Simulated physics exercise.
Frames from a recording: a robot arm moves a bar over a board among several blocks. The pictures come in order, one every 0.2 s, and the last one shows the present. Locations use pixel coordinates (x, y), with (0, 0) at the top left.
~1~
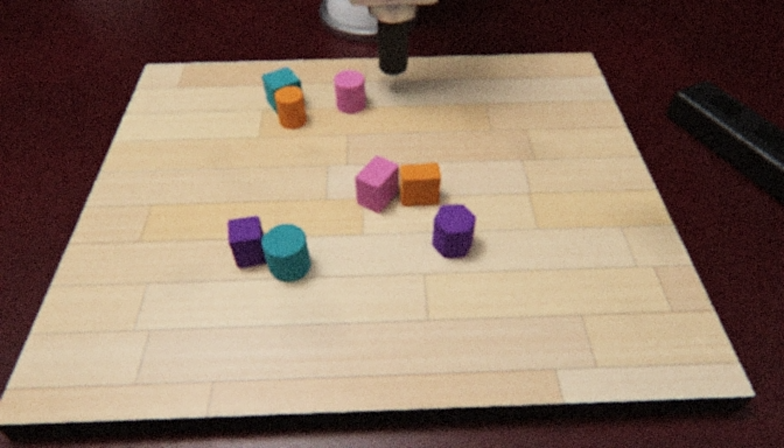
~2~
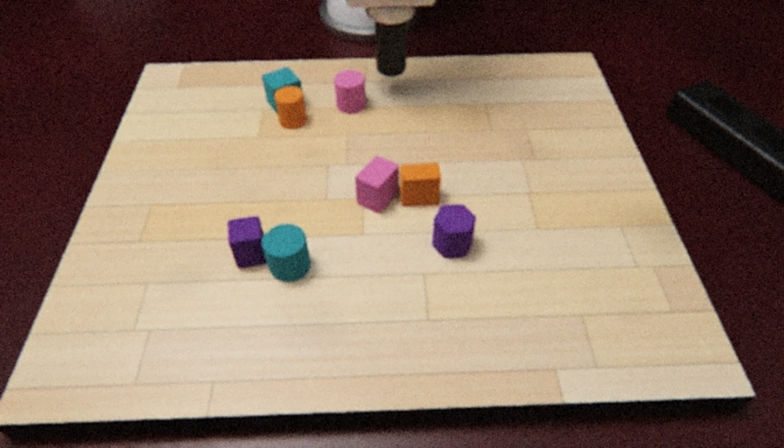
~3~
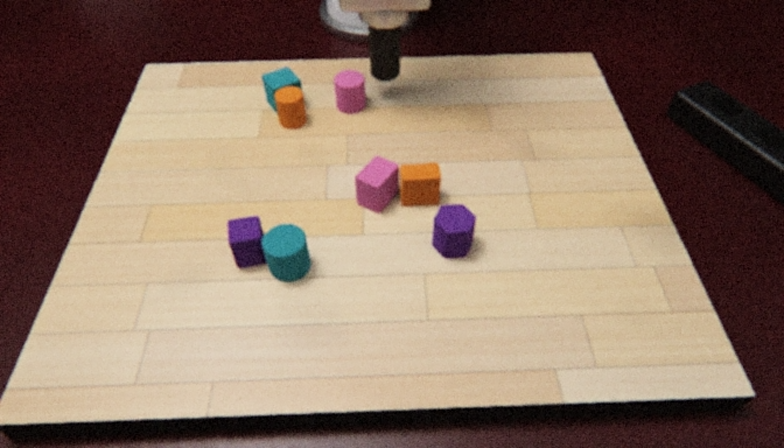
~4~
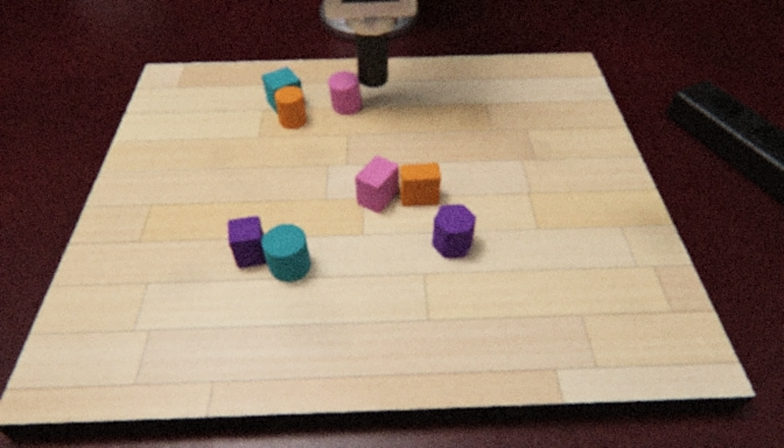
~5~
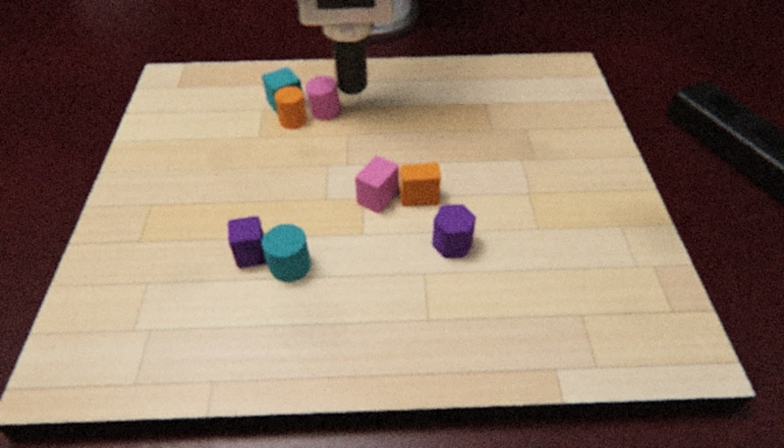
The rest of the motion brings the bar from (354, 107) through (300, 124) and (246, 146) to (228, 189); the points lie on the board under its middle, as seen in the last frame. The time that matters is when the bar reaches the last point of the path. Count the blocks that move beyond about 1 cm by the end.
My best guess is that a pair of blocks move over 1 cm.
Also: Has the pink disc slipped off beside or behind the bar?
I'd say yes.
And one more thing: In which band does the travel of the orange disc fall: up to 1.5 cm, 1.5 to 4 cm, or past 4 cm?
Verdict: More than 4 cm.
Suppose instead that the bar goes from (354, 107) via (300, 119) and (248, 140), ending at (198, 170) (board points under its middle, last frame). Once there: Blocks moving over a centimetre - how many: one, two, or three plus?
Going by the path, two of them shift by more than about 1 cm.
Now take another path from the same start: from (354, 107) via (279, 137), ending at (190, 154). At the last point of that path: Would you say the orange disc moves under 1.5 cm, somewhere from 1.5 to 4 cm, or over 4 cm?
More than 4 cm.
The first path, step by step. One third of the way, bar (296, 104); turquoise square (278, 77); orange disc (233, 106); pink disc (263, 99).
Two thirds of the way, bar (241, 126); turquoise square (278, 77); orange disc (188, 106); pink disc (219, 106).
At the end, bar (222, 169); purple square unmoved; turquoise square (278, 77); orange disc (188, 106); pink disc (219, 106).
